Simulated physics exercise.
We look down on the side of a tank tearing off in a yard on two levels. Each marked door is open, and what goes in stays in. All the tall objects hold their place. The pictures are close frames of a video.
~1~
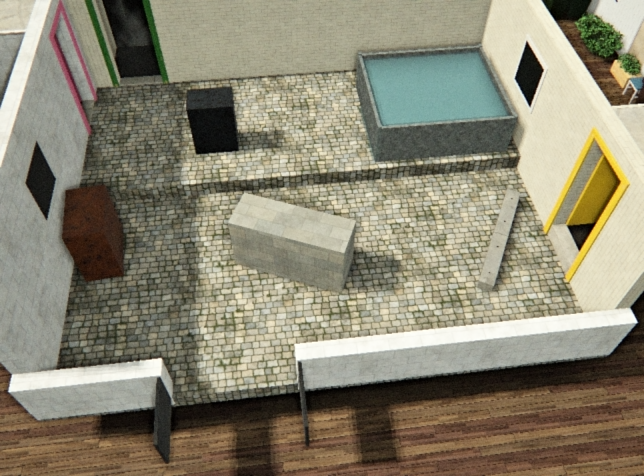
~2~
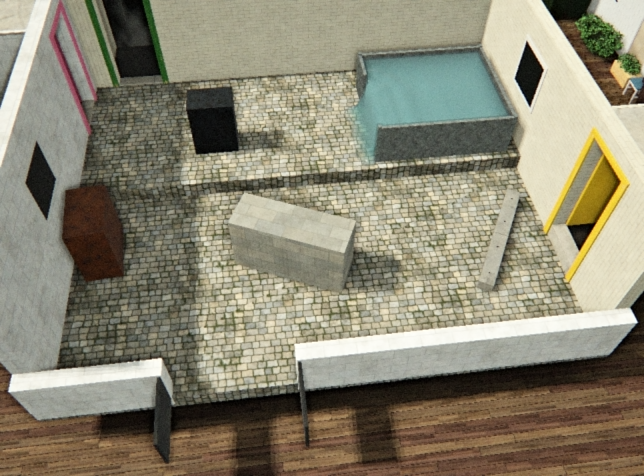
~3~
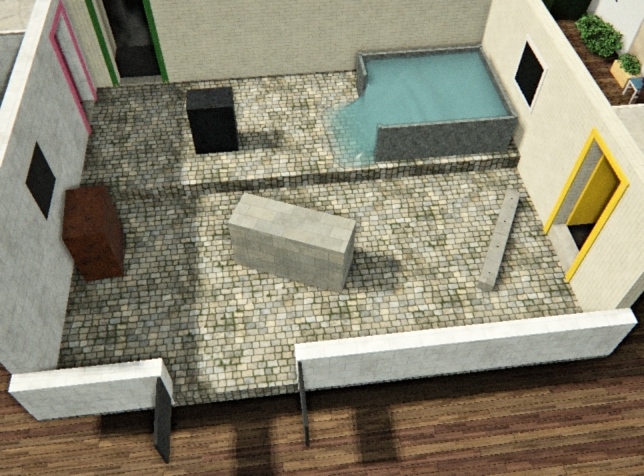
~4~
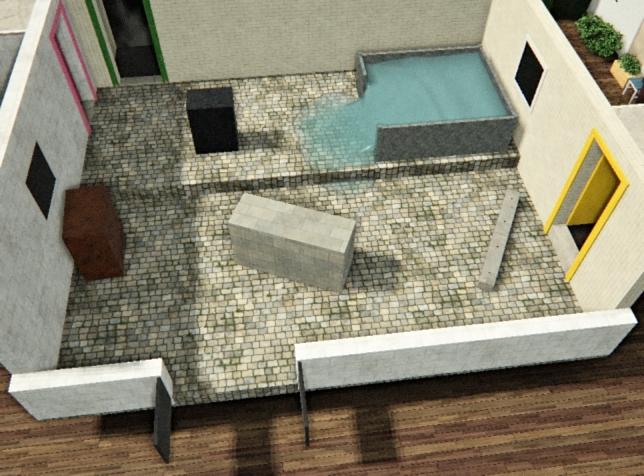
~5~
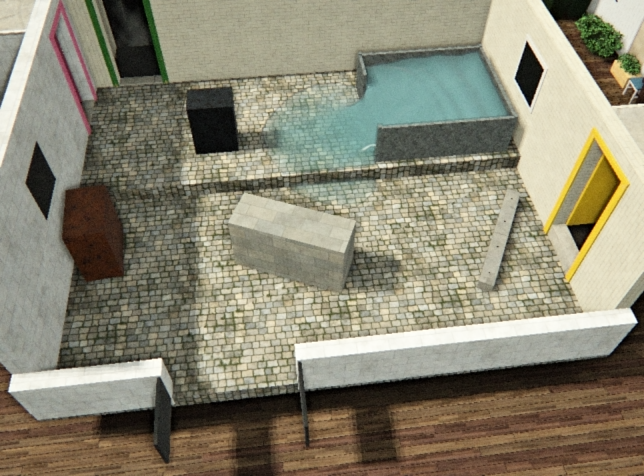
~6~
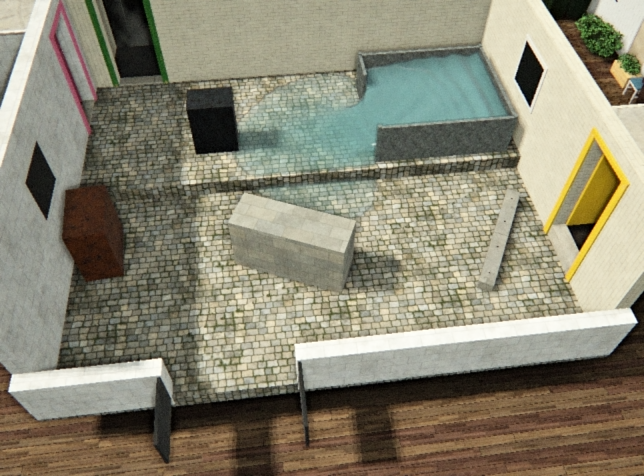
The footage shows a walled, paved yard on two levels as the left side of a raised tank opens and blue water pours out, spreading leftward over the upper paving to a dark block and across the step toward a pale block.
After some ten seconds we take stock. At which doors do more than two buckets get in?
In the end: The pink door floods; the green door floods; the yellow door holds within the limit.
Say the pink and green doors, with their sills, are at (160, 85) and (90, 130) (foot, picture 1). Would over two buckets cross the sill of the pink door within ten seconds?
One by one: The pink one goes over.
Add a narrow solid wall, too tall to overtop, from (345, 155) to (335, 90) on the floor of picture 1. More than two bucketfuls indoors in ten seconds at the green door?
The green door holds.
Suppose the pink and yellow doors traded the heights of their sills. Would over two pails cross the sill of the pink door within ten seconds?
One by one: Pink holds.
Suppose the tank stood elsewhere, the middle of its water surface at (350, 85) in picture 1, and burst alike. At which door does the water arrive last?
The yellow one.
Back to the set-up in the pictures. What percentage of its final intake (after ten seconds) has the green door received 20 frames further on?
Roughly 35 per cent.
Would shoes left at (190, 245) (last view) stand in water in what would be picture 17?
Answer: Wet.
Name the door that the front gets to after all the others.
I say the yellow door.
A moment on, water covers 35 % of the floor; the pink door not reached, the green door not reached, the yellow door not reached.
Next, water covers 45 % of the floor; the pink door under two buckets in, the green door under two buckets in, the yellow door not reached.
Then, water covers 60 % of the floor; the pink door far over two buckets in, the green door over two buckets in, the yellow door not reached.
Later, water covers 75 % of the floor; the pink door far over two buckets in, the green door far over two buckets in, the yellow door not reached.
In the end, water covers 95 % of the floor; the pink door far over two buckets in, the green door far over two buckets in, the yellow door wet at the sill, nothing in.
